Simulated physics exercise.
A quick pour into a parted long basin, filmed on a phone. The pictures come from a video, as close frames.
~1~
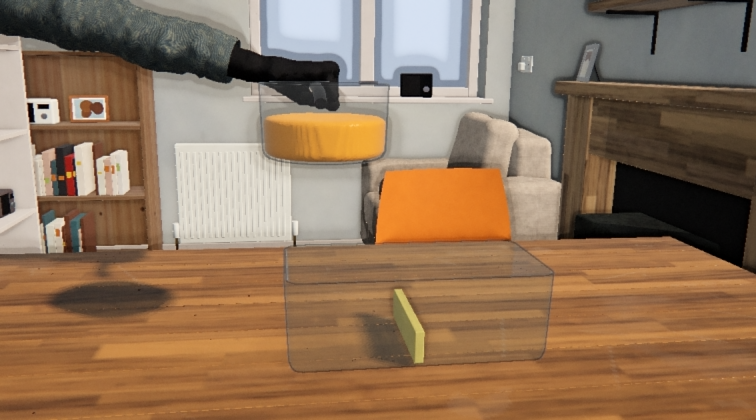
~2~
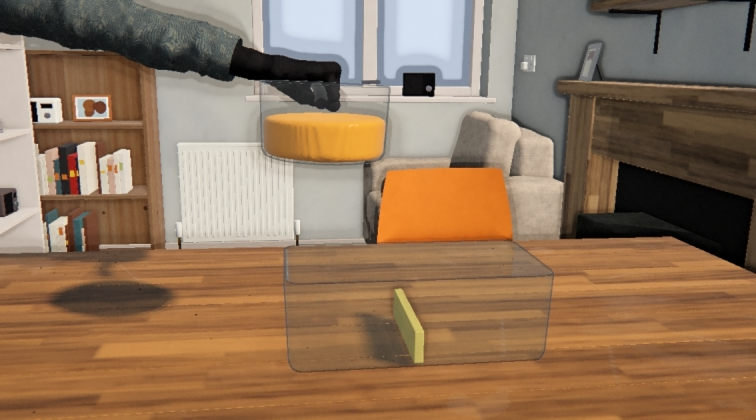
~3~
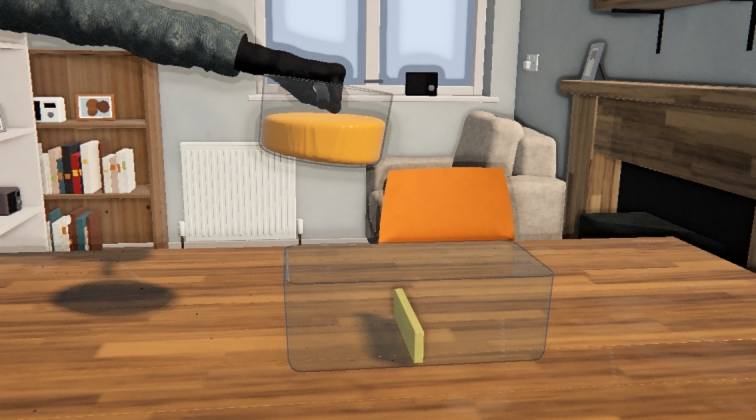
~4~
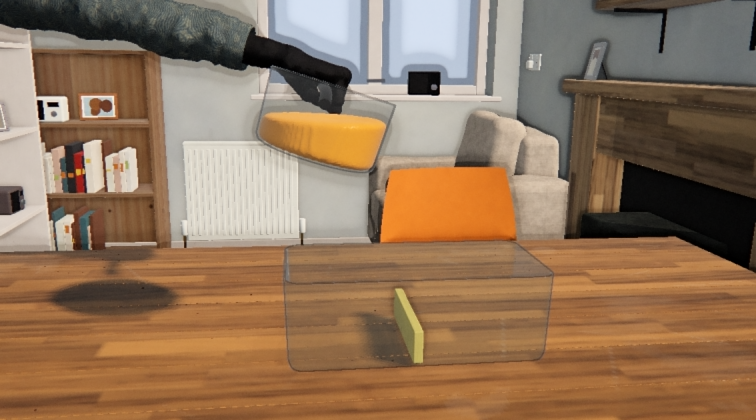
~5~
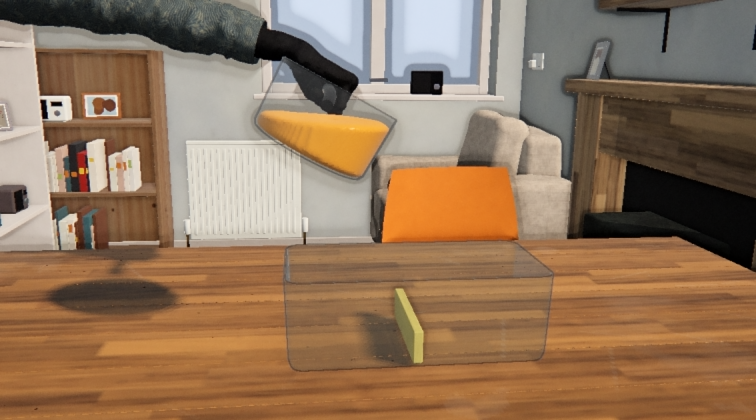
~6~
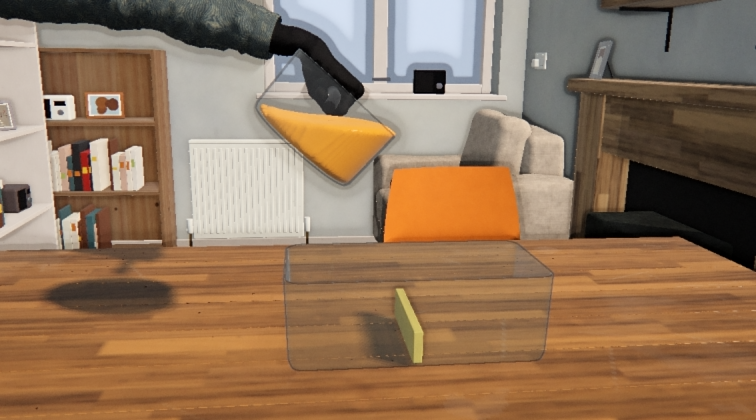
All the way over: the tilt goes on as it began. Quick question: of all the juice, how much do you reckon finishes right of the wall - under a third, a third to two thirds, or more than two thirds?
Looks to me like the right side of the wall gets upwards of two thirds.
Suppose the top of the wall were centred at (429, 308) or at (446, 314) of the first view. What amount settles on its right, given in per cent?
40 % then 15 %.
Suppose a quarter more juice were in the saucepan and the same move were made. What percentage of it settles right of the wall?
85 in a hundred.
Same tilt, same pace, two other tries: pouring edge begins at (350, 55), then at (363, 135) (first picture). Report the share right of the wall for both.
Close to 30 in a hundred, then close to 20 in a hundred.
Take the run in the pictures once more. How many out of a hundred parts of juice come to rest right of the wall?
That share comes out near 85 percent.
A moment on, the saucepan is tipped on its side and 40 per cent is still to pour, 0 is left of the wall and 13 right of it.
Next, the saucepan is tipped on its side and 16 per cent is still to pour, 7 is left of the wall and 65 right of it.
Then the saucepan is tipped on its side and 5 per cent is still to pour, 9 is left of the wall and 78 right of it.
Later the saucepan is tipped on its side and 1 per cent is still to pour, 11 is left of the wall and 85 right of it.
At rest 13 per cent lies left of the wall, 85 right of it and 1 outside.
